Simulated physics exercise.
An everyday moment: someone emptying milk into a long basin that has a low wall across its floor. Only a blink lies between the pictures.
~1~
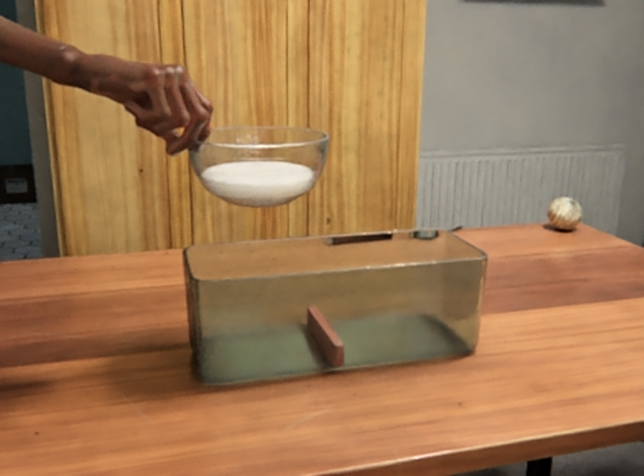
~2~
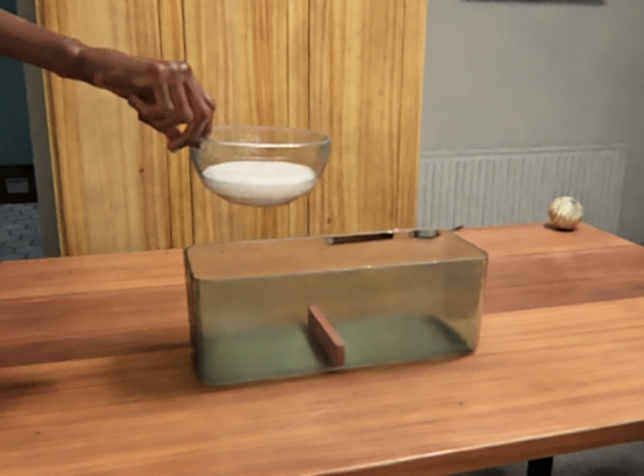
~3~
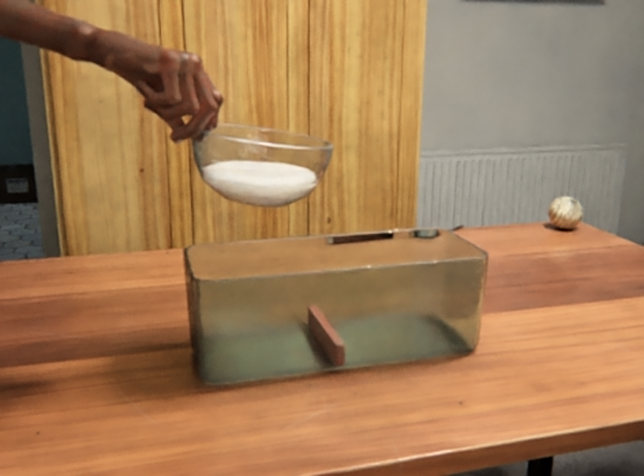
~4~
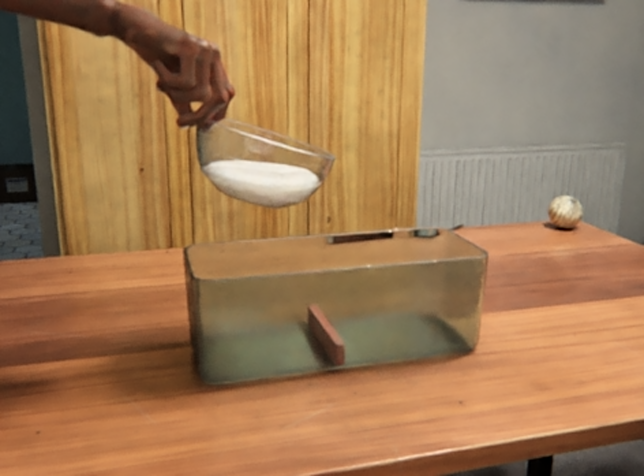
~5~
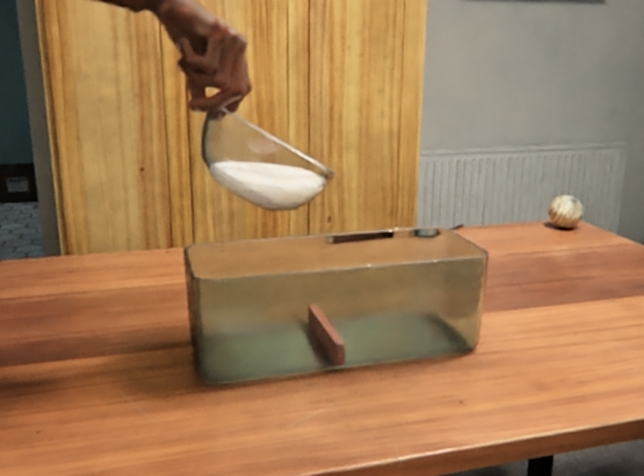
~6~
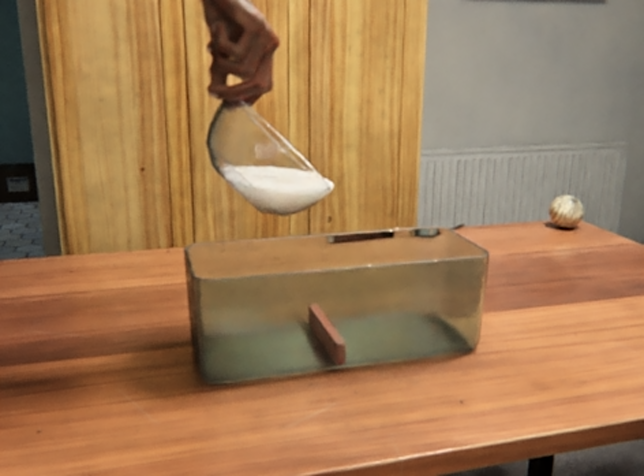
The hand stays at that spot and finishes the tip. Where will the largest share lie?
It is the right-hand one.
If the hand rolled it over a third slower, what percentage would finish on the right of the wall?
Roughly 70 in a hundred.
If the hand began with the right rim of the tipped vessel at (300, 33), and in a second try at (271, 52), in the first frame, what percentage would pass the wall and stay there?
The first gives 60 %, the second 20 %.
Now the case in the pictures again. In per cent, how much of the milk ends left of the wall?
Some 30 per cent.
A moment on, the tilt is 110° and 4 per cent is still to pour, 23 is left of the wall and 65 right of it.
Next, the tilt is 119° and 0 per cent is still to pour, 32 is left of the wall and 66 right of it.
Then the tilt is 119° and 0 per cent is still to pour, 32 is left of the wall and 66 right of it.
Later the tilt is 119° and 0 per cent is still to pour, 32 is left of the wall and 66 right of it.
At rest 32 per cent lies left of the wall, 66 right of it and 1 outside.
